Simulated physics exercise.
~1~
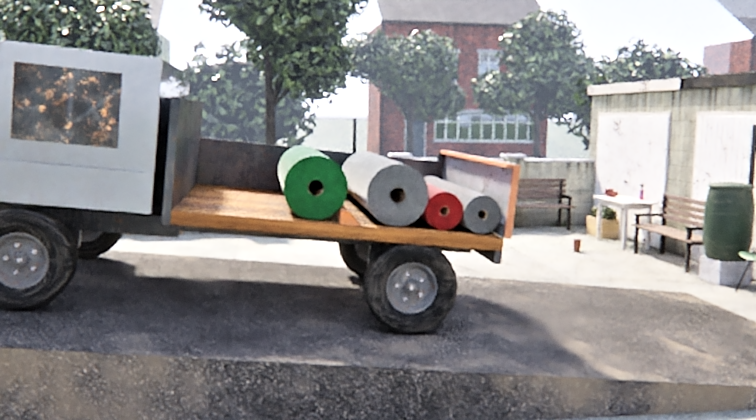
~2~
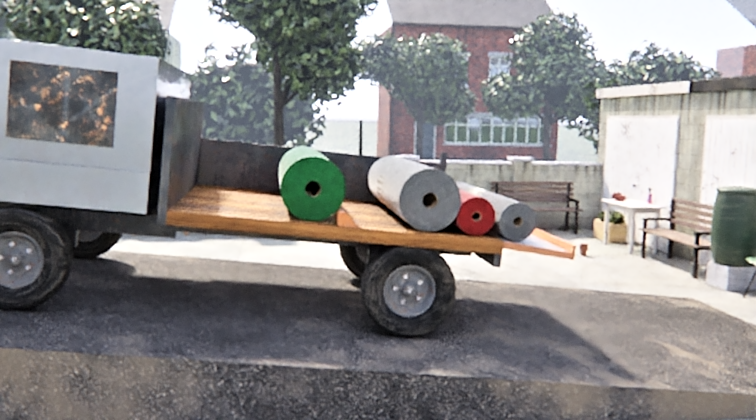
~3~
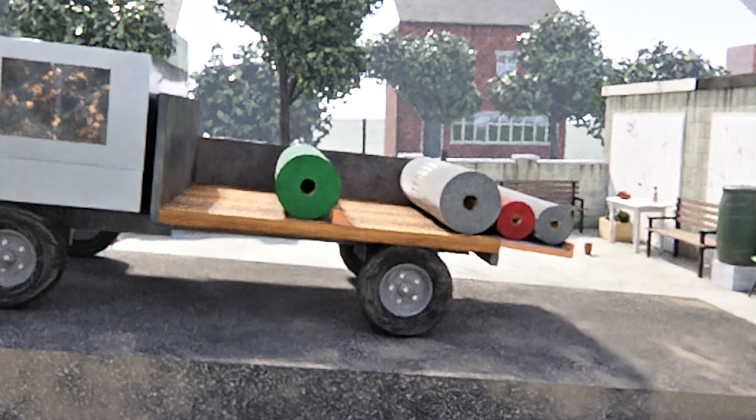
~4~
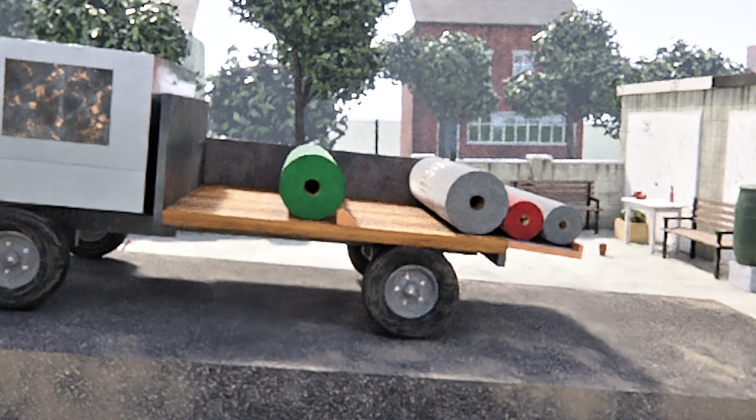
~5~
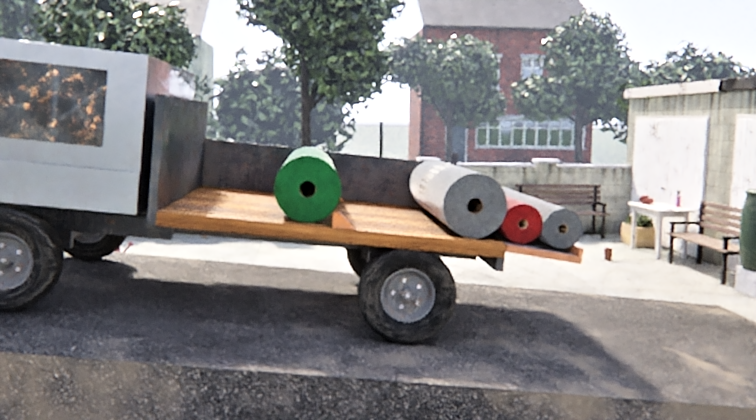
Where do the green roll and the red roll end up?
The green roll stays inside the bed, while the red roll ends up resting on the lowered tailgate.
